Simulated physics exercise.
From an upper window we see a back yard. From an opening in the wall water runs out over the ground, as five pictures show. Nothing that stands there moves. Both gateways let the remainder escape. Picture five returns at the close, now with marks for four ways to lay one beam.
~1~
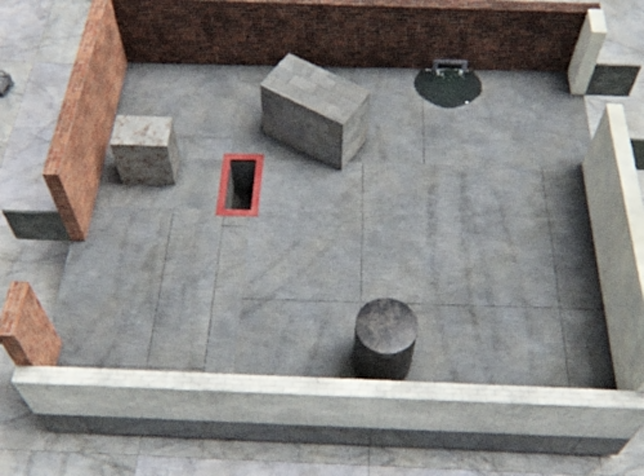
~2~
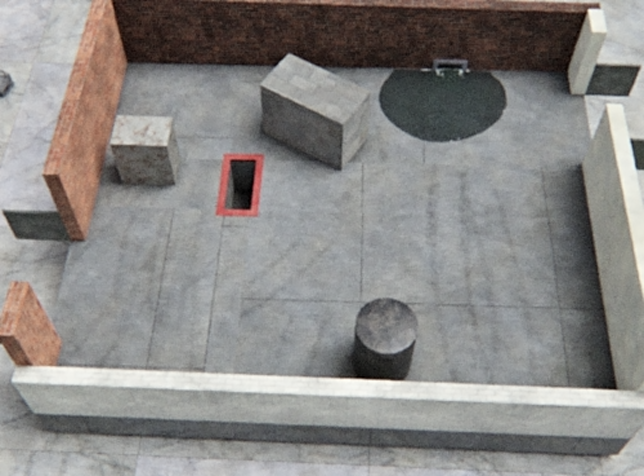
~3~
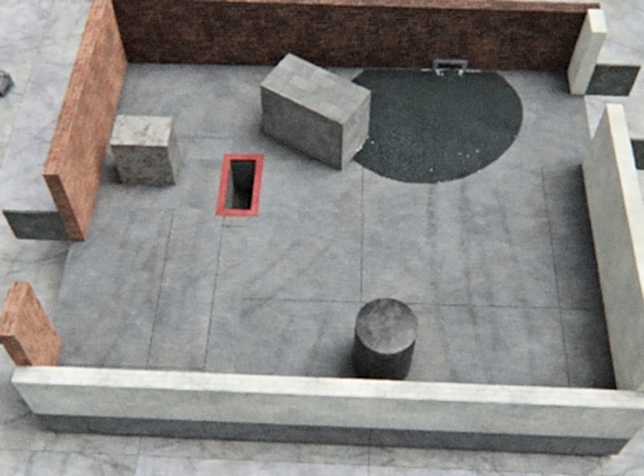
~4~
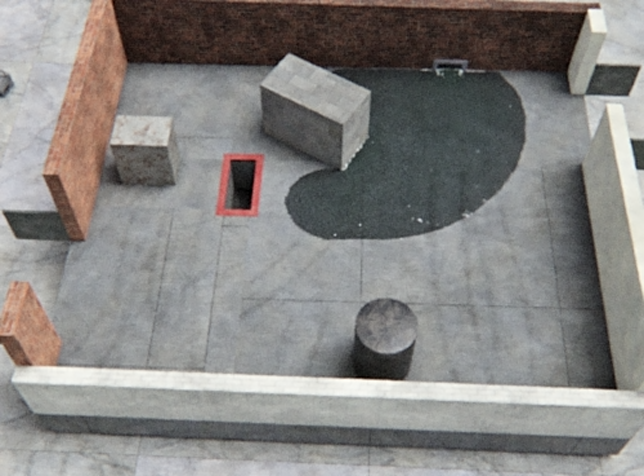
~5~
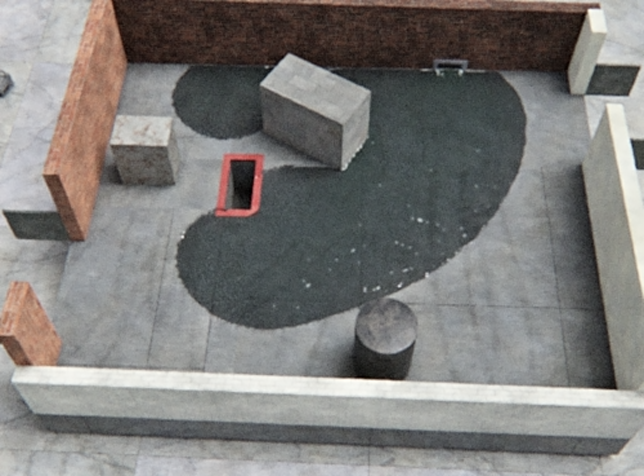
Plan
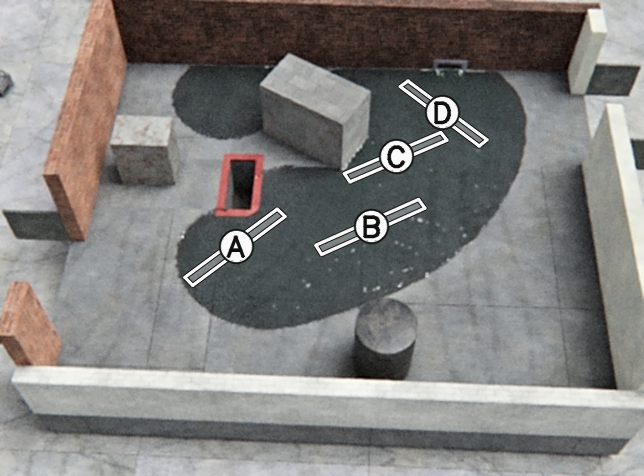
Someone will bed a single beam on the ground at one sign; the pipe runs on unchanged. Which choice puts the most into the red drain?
Use place B.
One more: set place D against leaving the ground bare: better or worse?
It is worse.
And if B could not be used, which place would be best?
That is place A.
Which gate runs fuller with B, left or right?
The left one.
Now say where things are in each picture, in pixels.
Outfall at (450, 66); red drain at (240, 184); open gate at (74, 290); open gate at (576, 128); water covers 2 % of the ground and shows as far out as (420, 93); red drain still dry.
Water covers 6 % of the ground and shows as far out as (401, 125); red drain still dry.
Water covers 13 % of the ground and shows as far out as (365, 162); red drain still dry.
Water covers 22 % of the ground and shows as far out as (309, 222); red drain still dry.
Water covers 38 % of the ground and shows as far out as (209, 301); red drain taking water.
On the marked copy, A from (188, 281) to (281, 212); B from (318, 249) to (421, 203); C from (347, 177) to (443, 136); D from (404, 83) to (483, 142).
For place A, about 10 % of the stream runs into the red drain, about 89 % out by the gates.
For place B, about 14 % of the stream runs into the red drain, about 84 % out by the gates.
For place C, about 3 % of the stream runs into the red drain, about 95 % out by the gates.
For place D, about 2 % of the stream runs into the red drain, about 95 % out by the gates.
